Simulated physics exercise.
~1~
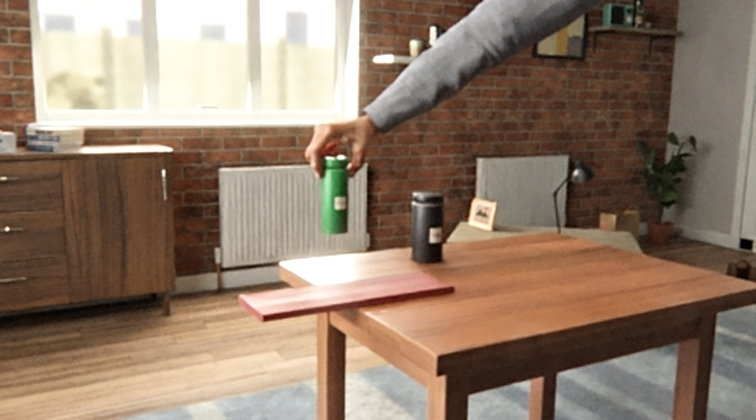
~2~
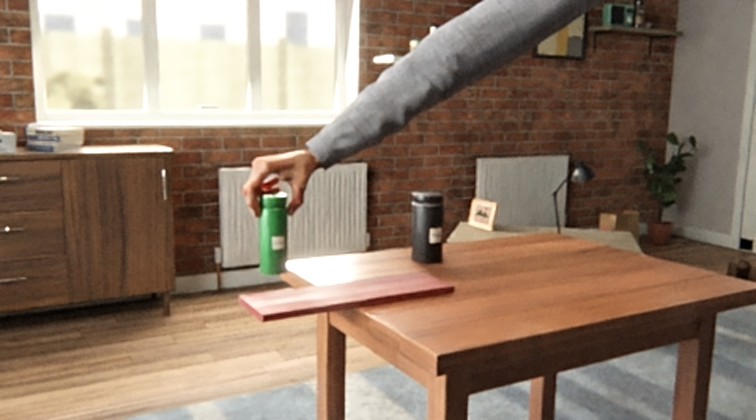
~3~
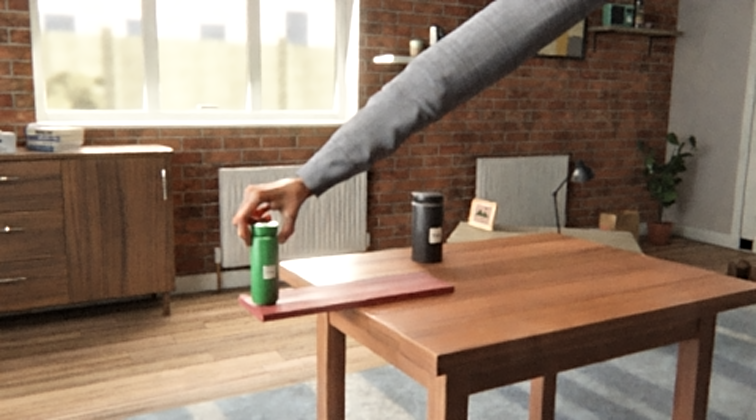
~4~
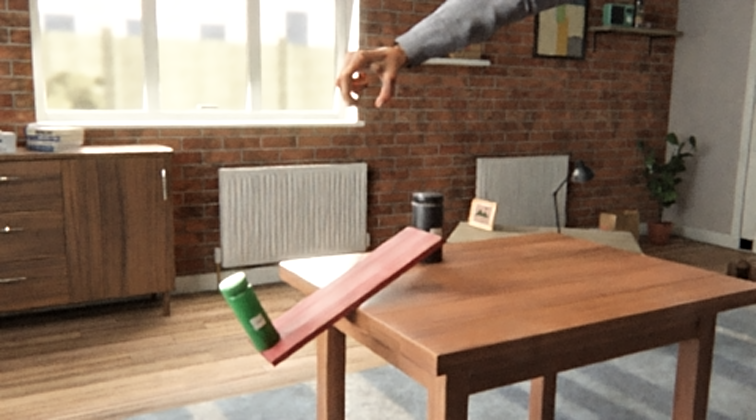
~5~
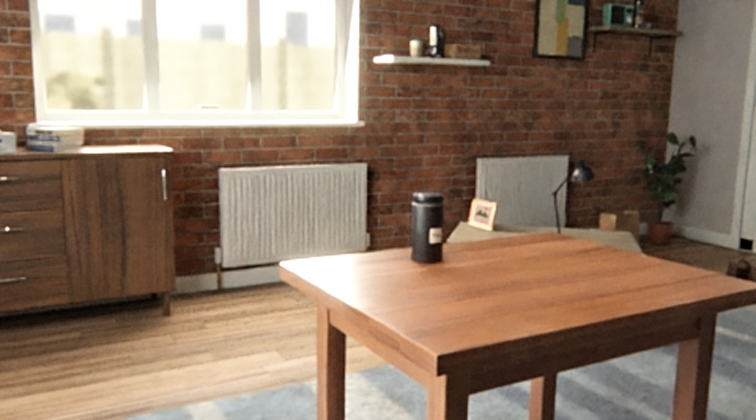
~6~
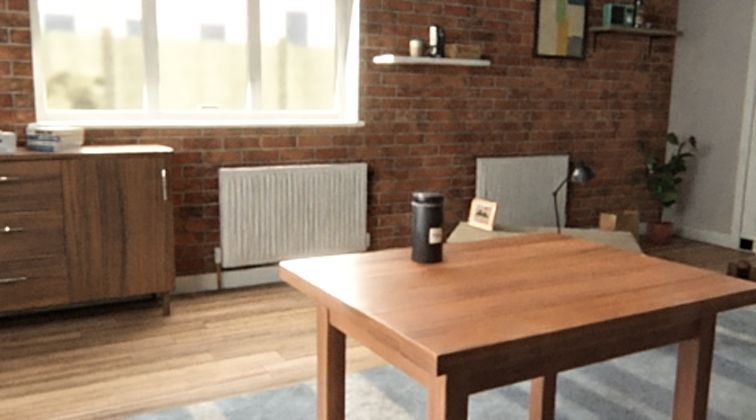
A hand lowered a green shaker onto the overhanging left end of a red plank on a wooden table and let go, and the plank tipped and dropped out of sight with the shaker, leaving only the black jar standing.
